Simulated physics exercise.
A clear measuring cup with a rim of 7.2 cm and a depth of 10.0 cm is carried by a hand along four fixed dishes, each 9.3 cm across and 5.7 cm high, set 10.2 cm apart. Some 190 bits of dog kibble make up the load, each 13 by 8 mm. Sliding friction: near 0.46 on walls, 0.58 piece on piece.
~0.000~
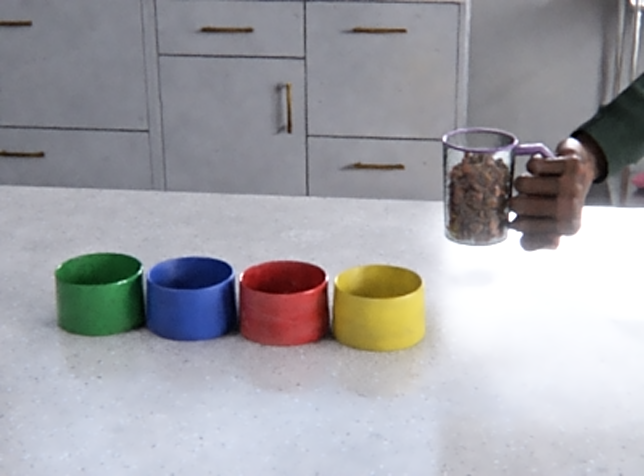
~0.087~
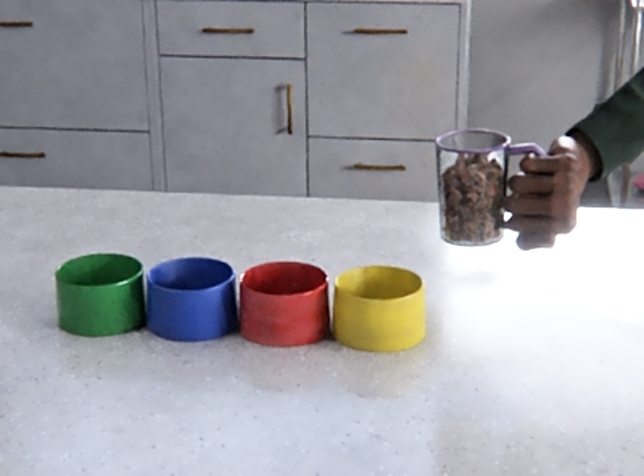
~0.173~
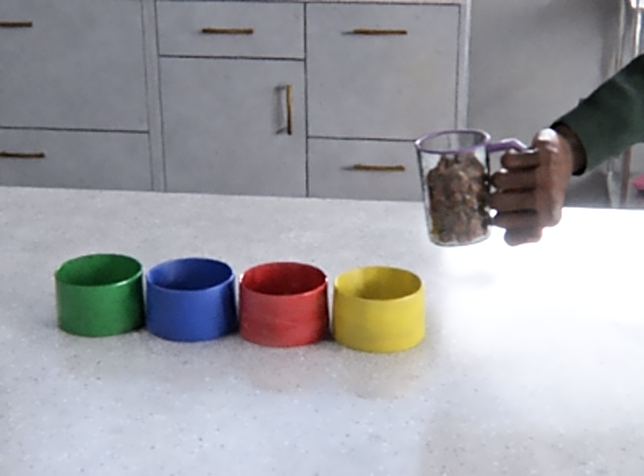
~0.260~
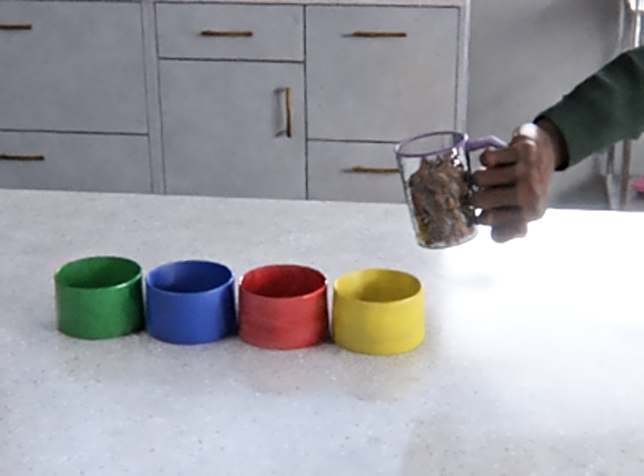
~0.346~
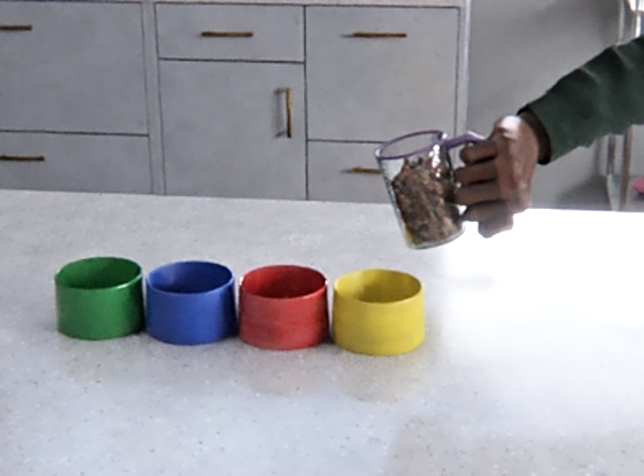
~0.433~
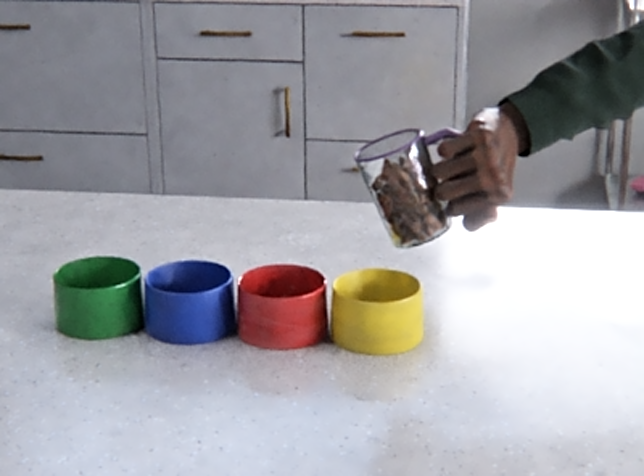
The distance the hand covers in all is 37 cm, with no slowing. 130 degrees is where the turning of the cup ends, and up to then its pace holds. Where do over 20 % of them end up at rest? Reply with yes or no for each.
Red: No, blue: No, green: Yes, yellow: No, counter: No.
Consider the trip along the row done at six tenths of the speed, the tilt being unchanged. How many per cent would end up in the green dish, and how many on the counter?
Then the green dish gets 0 and the counter 0.
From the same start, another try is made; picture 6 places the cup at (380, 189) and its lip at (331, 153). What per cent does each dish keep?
Dish by dish: Red 0 percent, blue 0 percent, green 100 percent, yellow 0 percent.
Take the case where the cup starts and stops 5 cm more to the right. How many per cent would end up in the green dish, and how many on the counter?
The green dish would get 90 and the counter 10.
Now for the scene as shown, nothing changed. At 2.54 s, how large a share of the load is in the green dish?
90 % so far.
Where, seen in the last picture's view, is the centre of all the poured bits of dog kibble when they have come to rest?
Resting centre estimate: Around (91, 300).
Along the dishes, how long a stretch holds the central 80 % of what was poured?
I'd estimate close to 6 cm.
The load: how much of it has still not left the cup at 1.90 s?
About 95 %.
After 1.31 s, tilt 72 degrees; cup holds 100 %.
After 1.90 s, tilt 105 degrees; cup holds 95 %, green 5 %.
After 2.54 s, tilt 130 degrees; cup holds 0 %, green 90 %.
By 3.0 s all is still; red 0 %, blue 0 %, green 90 %, yellow 0 %, counter 10 %.
